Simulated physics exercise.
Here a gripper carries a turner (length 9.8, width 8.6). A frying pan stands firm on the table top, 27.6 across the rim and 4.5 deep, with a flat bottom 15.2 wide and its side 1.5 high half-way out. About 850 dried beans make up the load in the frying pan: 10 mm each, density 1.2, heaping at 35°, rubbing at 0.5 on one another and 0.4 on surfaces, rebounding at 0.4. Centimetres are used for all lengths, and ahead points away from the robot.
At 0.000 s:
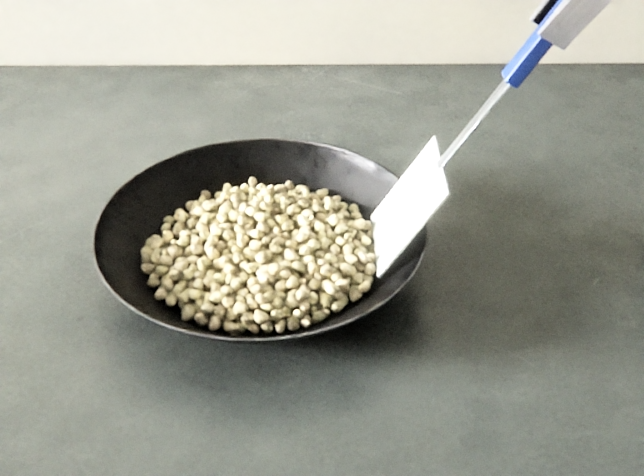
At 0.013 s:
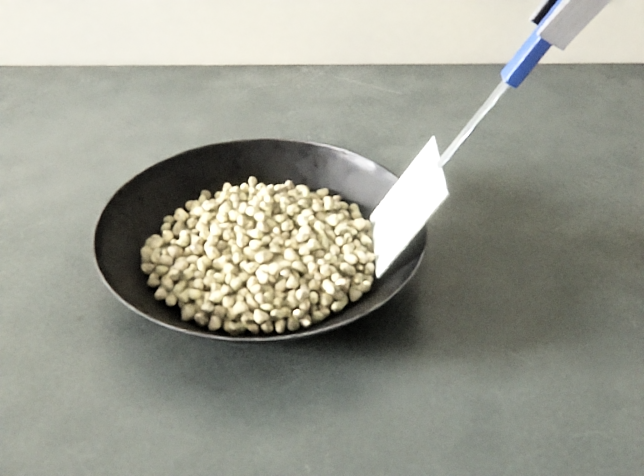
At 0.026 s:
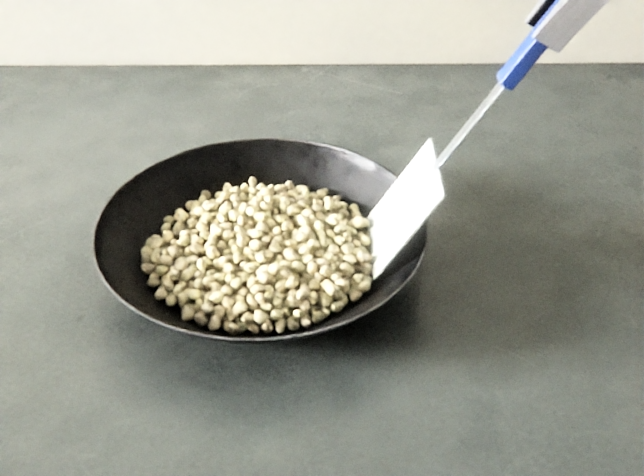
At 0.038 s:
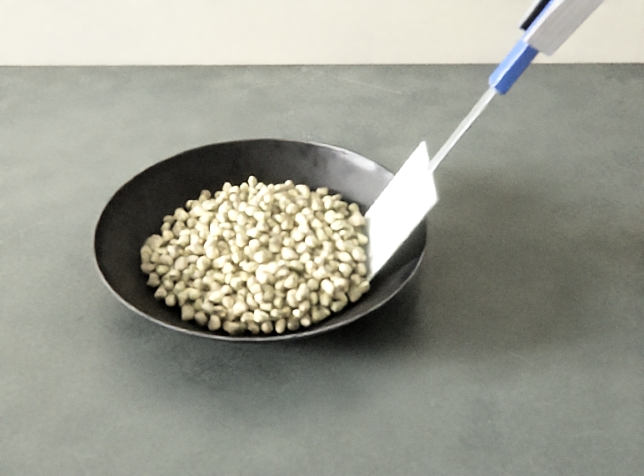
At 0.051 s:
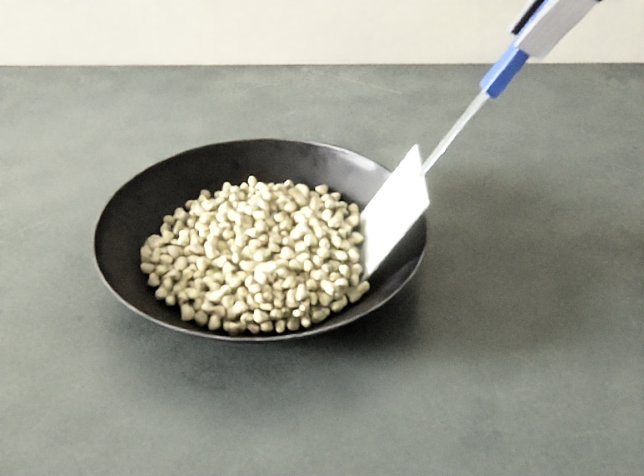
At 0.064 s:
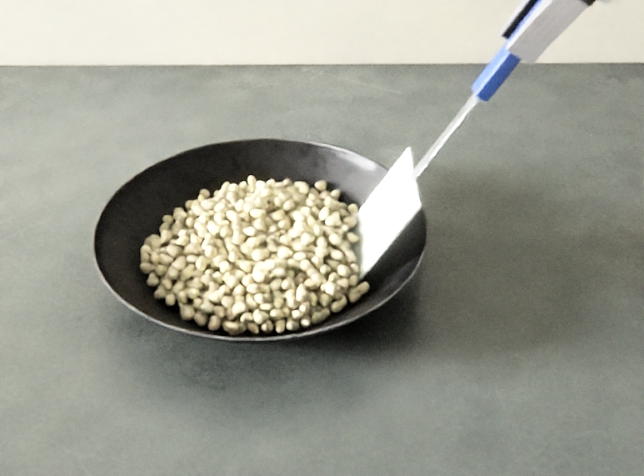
A white turner held by a gripper pressed slowly leftward into the right side of a heap of pale beans in a black pan, nudging the nearest ones slightly while the pan stayed still.
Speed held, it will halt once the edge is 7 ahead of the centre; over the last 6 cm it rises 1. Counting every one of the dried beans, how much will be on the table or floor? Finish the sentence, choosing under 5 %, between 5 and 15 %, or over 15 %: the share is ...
The share is between 5 and 15 %.
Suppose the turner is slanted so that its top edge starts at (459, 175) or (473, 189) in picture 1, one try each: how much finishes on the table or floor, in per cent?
Close to 5 and 5 percent respectively.
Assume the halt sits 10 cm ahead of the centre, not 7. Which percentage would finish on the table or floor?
About 35 %.
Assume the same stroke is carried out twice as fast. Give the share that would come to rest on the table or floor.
About 20 in a hundred.
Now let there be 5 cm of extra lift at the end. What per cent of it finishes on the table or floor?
Roughly 5 percent of it.
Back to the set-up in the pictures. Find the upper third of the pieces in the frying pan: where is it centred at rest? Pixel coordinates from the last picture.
It is centred near (148, 227).
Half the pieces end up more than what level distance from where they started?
Level distance of roughly 6 cm.
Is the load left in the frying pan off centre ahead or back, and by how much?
Offset: About 5.0 cm, ahead.
After 0.18 s, sloping 59°, highest piece 14 above the table; 846 in the frying pan, 1 on the blade or in flight.
After 0.29 s, sloping 59°, highest piece 17 above the table; 844 in the frying pan, 3 on the blade or in flight.
After 0.55 s, sloping 59°, highest piece 6 above the table; 788 in the frying pan, 56 on the table or floor, 3 on the blade or in flight.
After 1.60 s, sloping 59°, highest piece 6 above the table; 787 in the frying pan, 60 on the table or floor.
At rest, 787 in the frying pan, 60 on the table or floor. That is 7 % on the table or floor.
